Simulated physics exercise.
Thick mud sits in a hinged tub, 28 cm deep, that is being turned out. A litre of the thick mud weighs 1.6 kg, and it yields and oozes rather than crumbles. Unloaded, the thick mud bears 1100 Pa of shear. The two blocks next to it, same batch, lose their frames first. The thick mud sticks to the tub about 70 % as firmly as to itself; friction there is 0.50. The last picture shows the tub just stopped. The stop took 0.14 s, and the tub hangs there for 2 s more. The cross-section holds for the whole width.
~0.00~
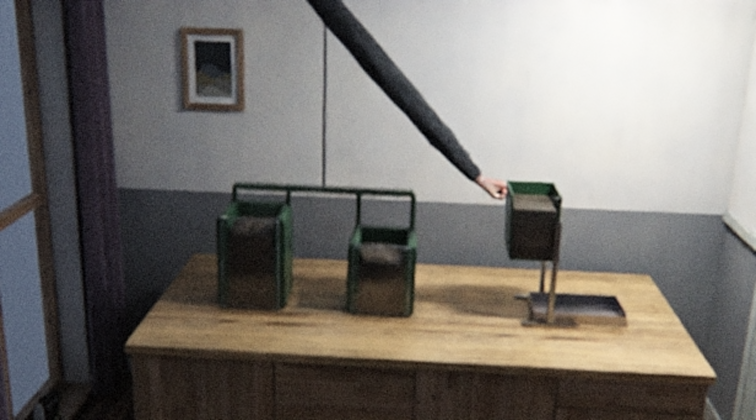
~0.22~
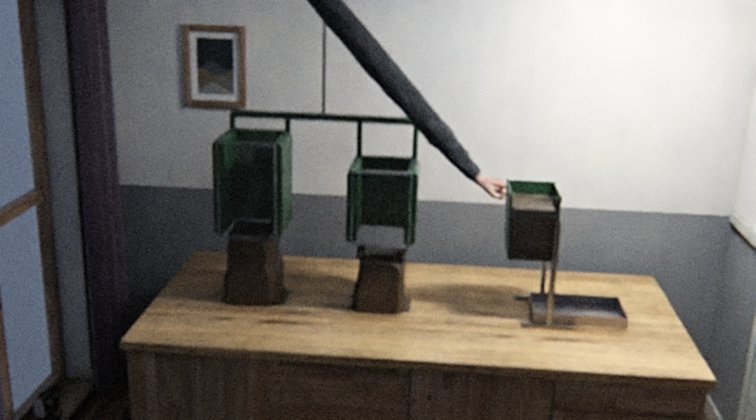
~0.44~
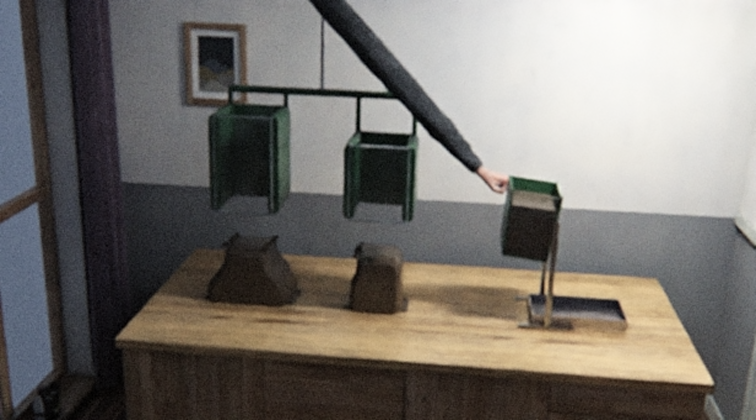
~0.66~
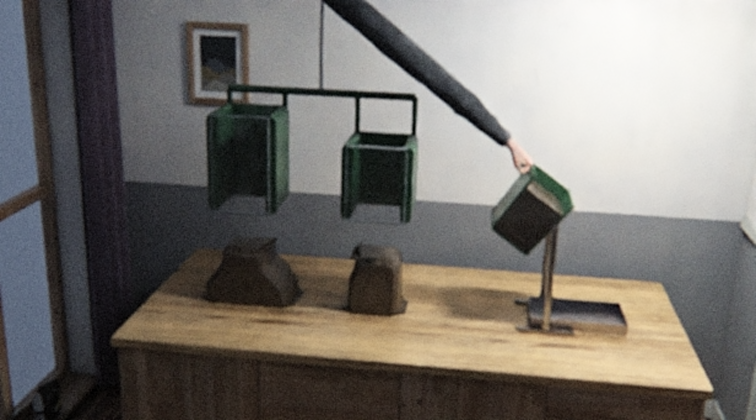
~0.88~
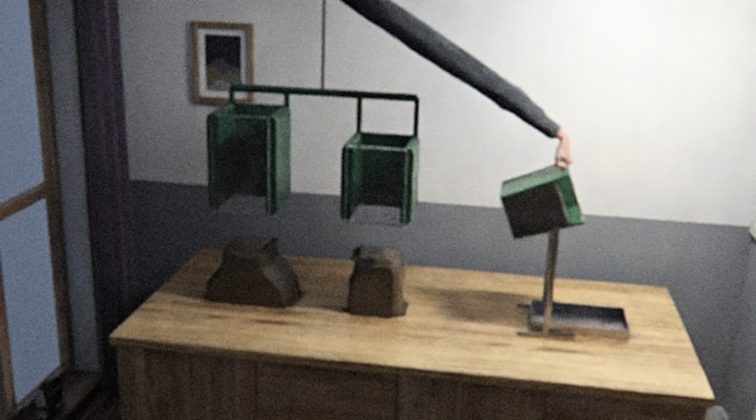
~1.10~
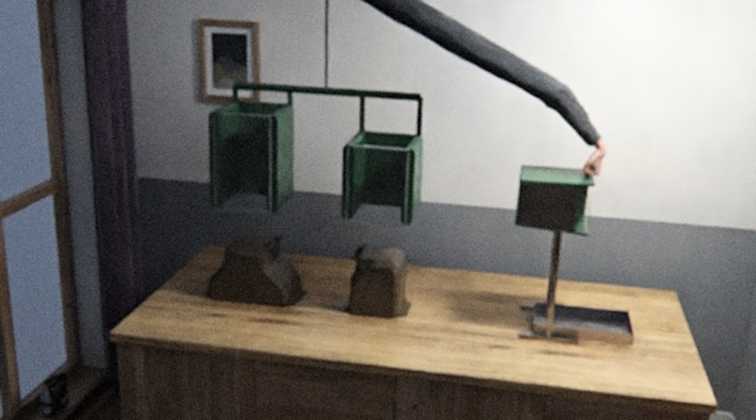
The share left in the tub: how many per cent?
Close to 100 per cent.
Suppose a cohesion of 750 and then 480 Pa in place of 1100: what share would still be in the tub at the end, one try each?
In turn about 100 %, 60 %.
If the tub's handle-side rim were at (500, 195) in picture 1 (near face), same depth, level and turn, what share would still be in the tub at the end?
Then about 100 %.
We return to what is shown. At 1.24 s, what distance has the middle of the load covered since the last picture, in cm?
About 0 cm.
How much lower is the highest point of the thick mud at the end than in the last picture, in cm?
Roughly 0 cm.
After 1.24 s, the tub is at 92 degrees and holds 100 %.
After 1.41 s, the tub is at 92 degrees and holds 100 %.
After 1.58 s, the tub is at 92 degrees and holds 100 %.
After 1.75 s, the tub is at 92 degrees and holds 100 %.
After 3.10 s, the tub is at 92 degrees and holds 100 %.
